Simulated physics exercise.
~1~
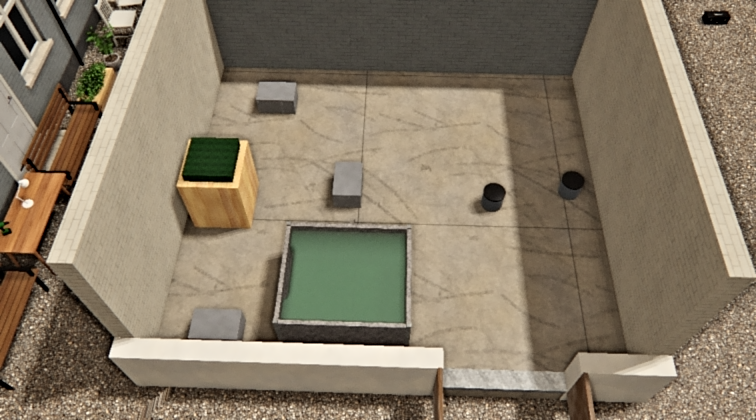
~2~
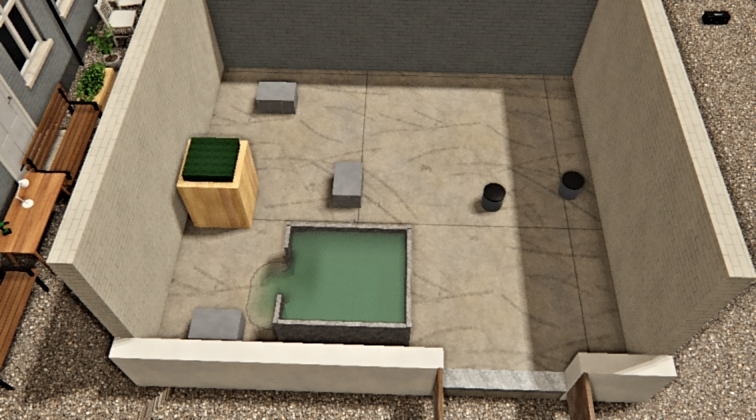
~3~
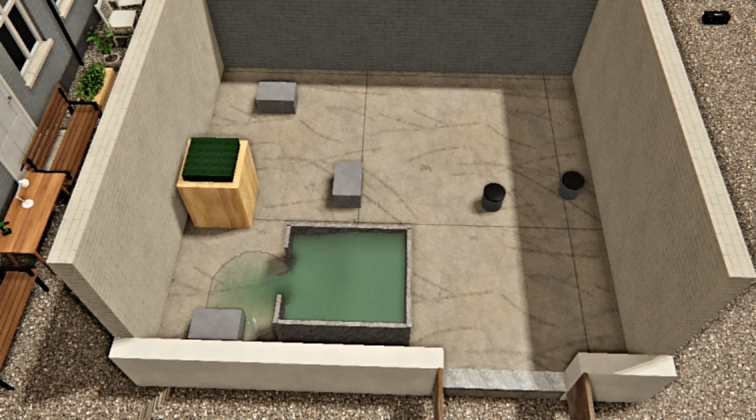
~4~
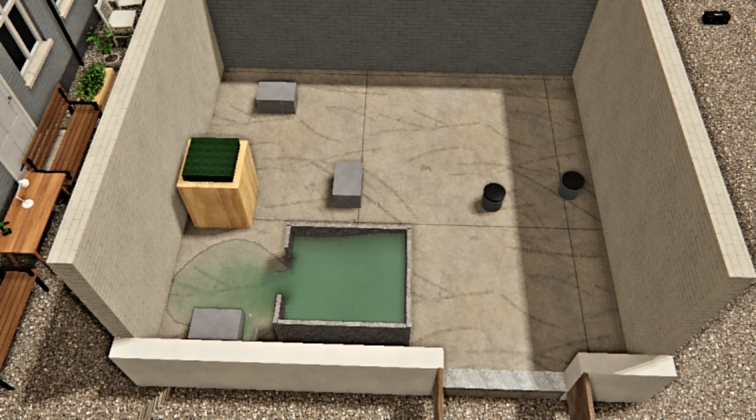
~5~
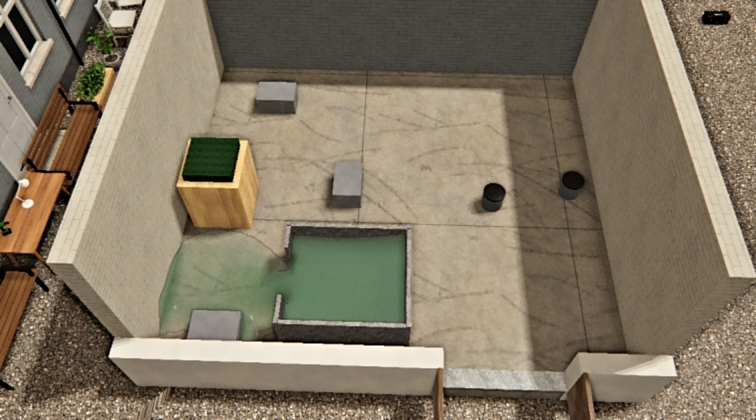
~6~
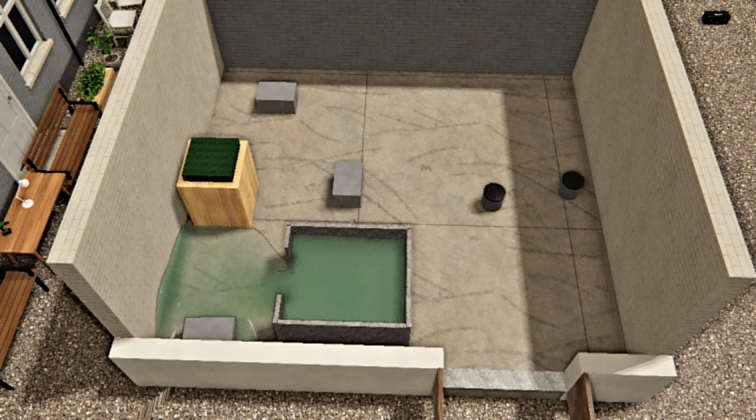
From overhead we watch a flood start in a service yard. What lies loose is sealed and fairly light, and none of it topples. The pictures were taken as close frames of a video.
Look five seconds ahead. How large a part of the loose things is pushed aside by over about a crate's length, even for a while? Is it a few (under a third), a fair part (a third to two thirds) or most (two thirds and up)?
A few.
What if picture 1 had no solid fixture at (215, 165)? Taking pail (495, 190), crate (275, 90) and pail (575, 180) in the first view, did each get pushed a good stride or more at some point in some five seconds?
In that order: Short of that, yes, less than that.
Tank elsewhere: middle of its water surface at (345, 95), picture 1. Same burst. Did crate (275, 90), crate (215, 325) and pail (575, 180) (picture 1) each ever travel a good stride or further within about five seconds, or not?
Far enough, Not far, Not far.
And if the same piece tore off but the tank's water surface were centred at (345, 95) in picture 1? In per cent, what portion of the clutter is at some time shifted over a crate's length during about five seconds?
Estimate: Near 20 per cent of them.
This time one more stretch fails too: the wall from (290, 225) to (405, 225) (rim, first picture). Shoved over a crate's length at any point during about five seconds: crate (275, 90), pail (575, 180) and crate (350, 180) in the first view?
Working through them in order, the first gets shoved clear, the second gets shoved clear and the last gets shoved clear.
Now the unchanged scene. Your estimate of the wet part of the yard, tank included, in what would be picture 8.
Something like 15 in a hundred.
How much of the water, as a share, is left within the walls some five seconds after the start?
It works out at roughly 100 percent.
A moment on, 0 of 5 are well off their spots; 1 afloat.
Next, 0 of 5 are well off their spots; 1 afloat.
Later, 0 of 5 are well off their spots; 1 afloat.
In the end, 0 of 5 are well off their spots, and 1 have been at some point; 1 afloat.
